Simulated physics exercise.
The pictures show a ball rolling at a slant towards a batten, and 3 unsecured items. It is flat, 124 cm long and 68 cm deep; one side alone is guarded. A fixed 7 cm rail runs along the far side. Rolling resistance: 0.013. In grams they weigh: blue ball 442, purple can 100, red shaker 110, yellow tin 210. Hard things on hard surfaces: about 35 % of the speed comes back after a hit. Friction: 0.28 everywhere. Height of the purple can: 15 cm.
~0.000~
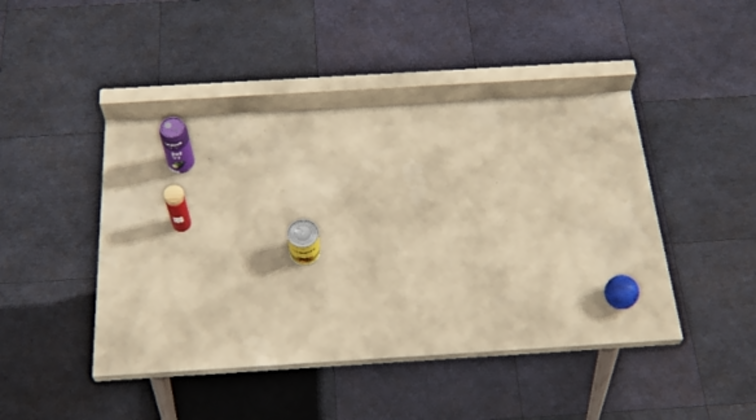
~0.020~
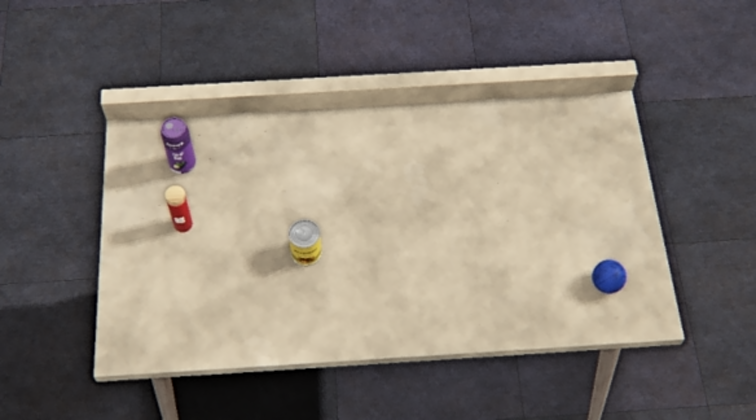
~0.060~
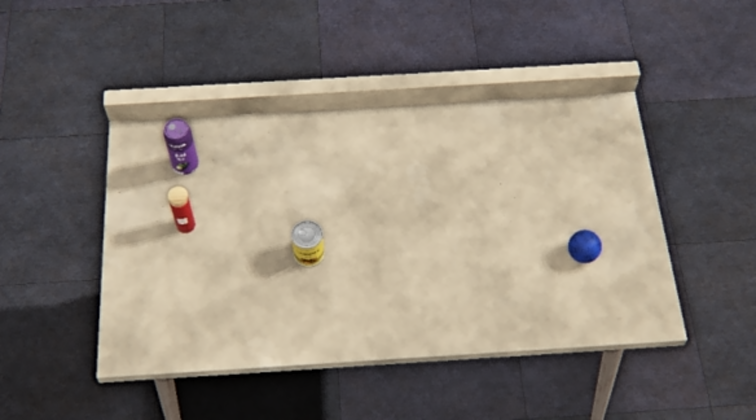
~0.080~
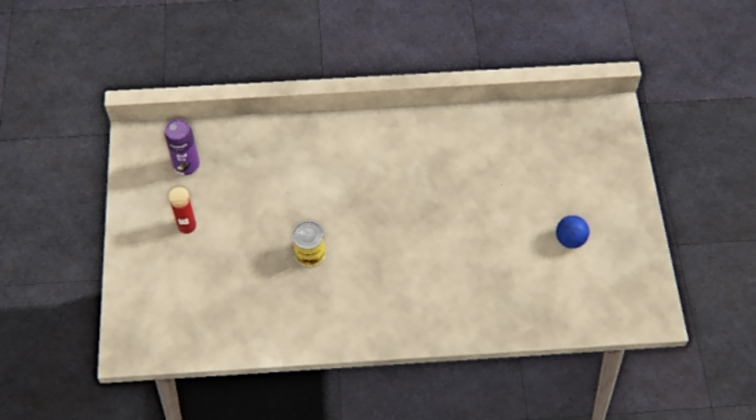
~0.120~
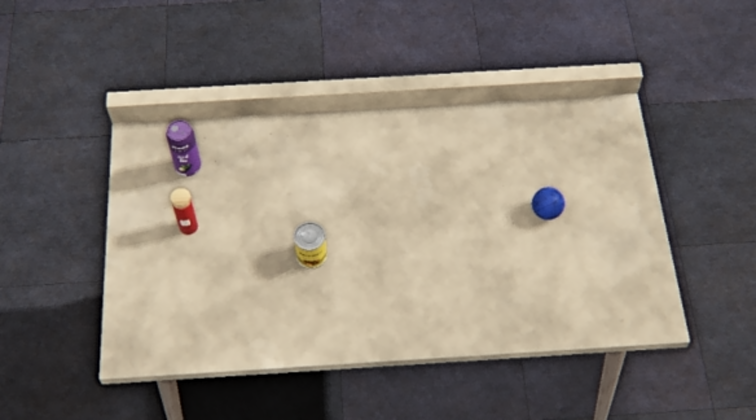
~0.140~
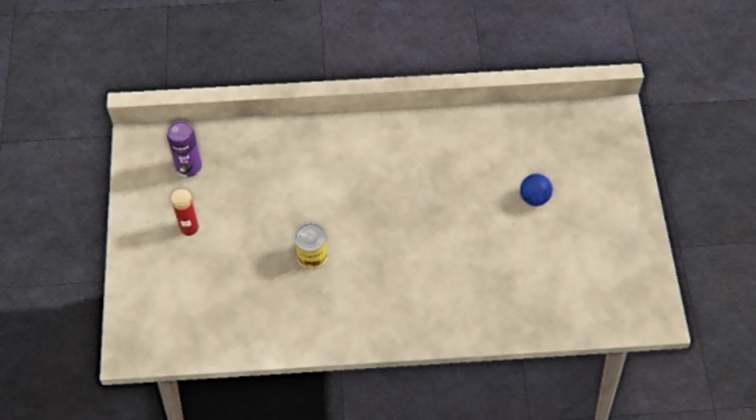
On a pale table with a raised strip along its back edge, a blue ball rolled from the lower right up and leftward, while the purple can, red shaker and yellow tin stayed put.
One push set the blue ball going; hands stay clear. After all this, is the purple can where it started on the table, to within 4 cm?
The purple can holds its spot.
By 0.64 s, blue ball near (324, 182).
By 1.24 s, blue ball near (116, 272); red shaker tilted 72°.
By 1.64 s, red shaker now off the table.
When it is over (1.9 s), off the table, red shaker; the other 2 within 4 cm of the start. End places, in pixels of the last picture, purple can near (185, 150).
